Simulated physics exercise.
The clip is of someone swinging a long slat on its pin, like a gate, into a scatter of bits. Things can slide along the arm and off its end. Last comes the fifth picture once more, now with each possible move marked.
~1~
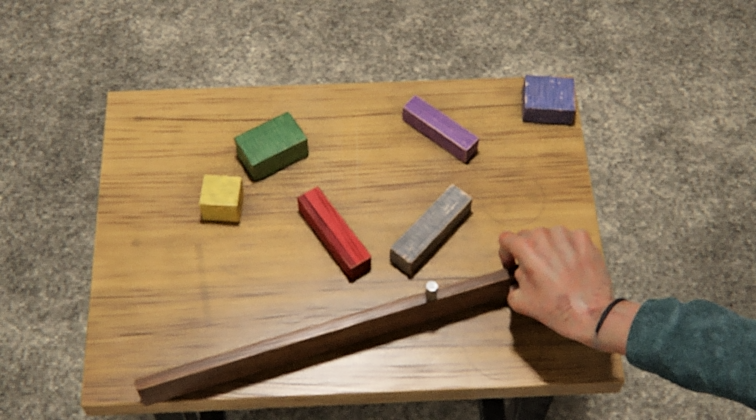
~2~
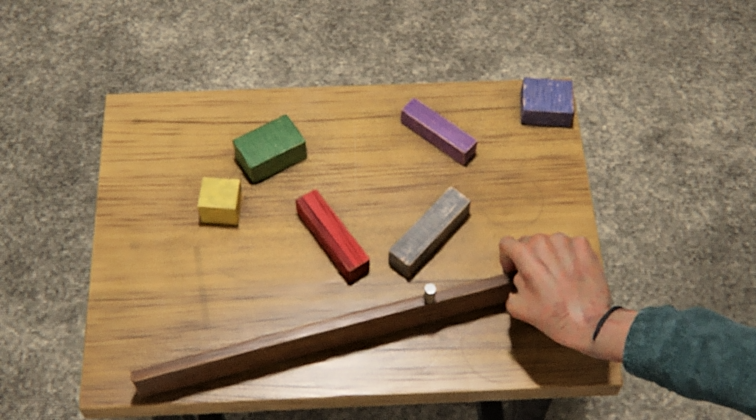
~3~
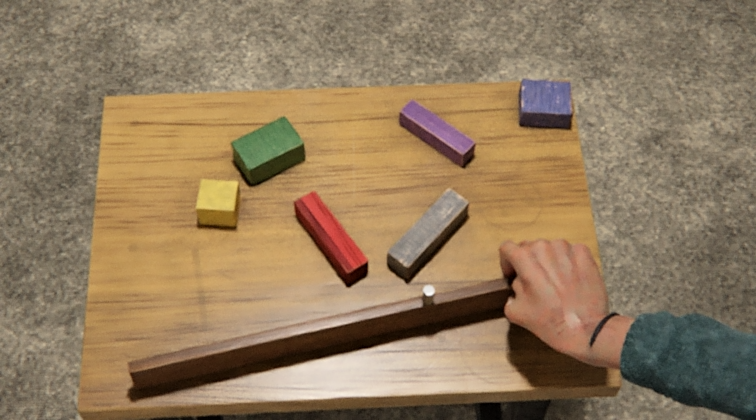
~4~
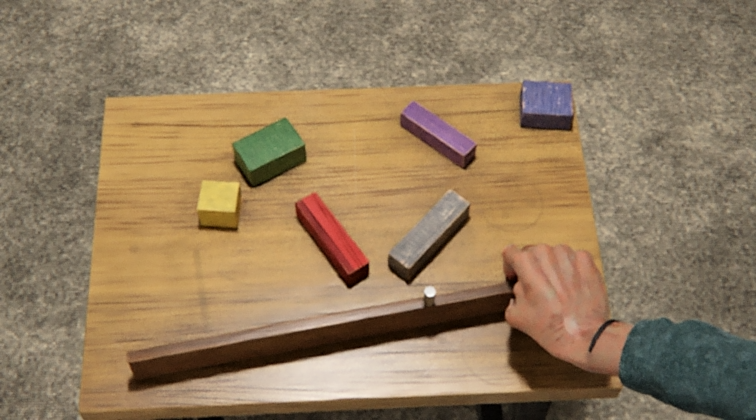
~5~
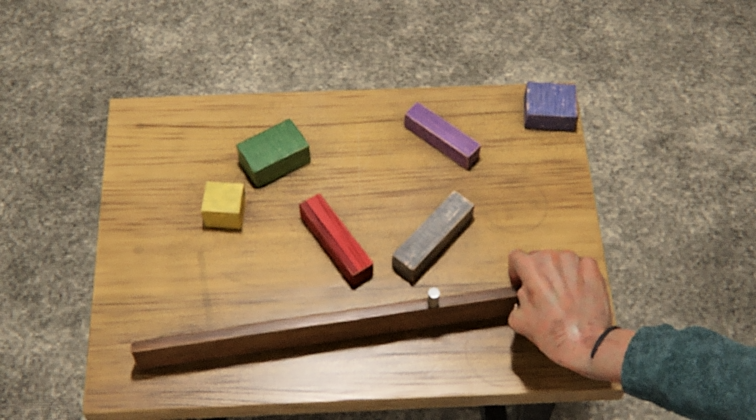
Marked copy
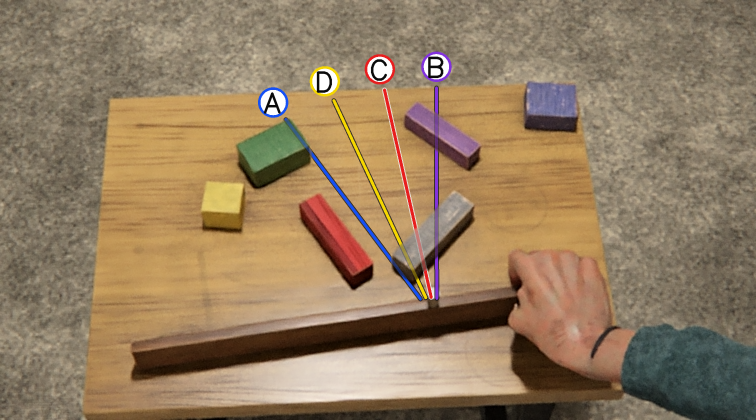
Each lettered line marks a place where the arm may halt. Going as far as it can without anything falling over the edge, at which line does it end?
As far as mark A.
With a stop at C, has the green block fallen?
By then, yes.
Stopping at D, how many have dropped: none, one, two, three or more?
By then, one.
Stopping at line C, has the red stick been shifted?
Yes.
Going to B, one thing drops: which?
It is the green block.
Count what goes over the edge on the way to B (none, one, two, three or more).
In all, one.
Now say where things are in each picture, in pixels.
In the first frame, yellow block (222, 198); green block (272, 146); purple bar (440, 129).
In the second frame, arm (278, 338); red stick (333, 235).
In the third frame, arm (275, 335); yellow block (219, 203).
In the fourth frame, arm (275, 330); purple bar (438, 134).
In the fifth frame, arm (278, 325); red stick (336, 239); blue block (550, 106); yellow block (224, 205).
On the marked copy, A at (350, 205); B at (437, 187); C at (406, 188); D at (378, 194).
With A. Early on, arm (284, 267); blue block (550, 106); purple bar (442, 136).
Further on, arm (315, 217); green block (291, 130); yellow block (266, 168).
At the end, arm (349, 191); green block (333, 90); yellow block (323, 134); nothing has fallen.
As for the rest, B drops the green block; C drops the green block; D drops the green block.
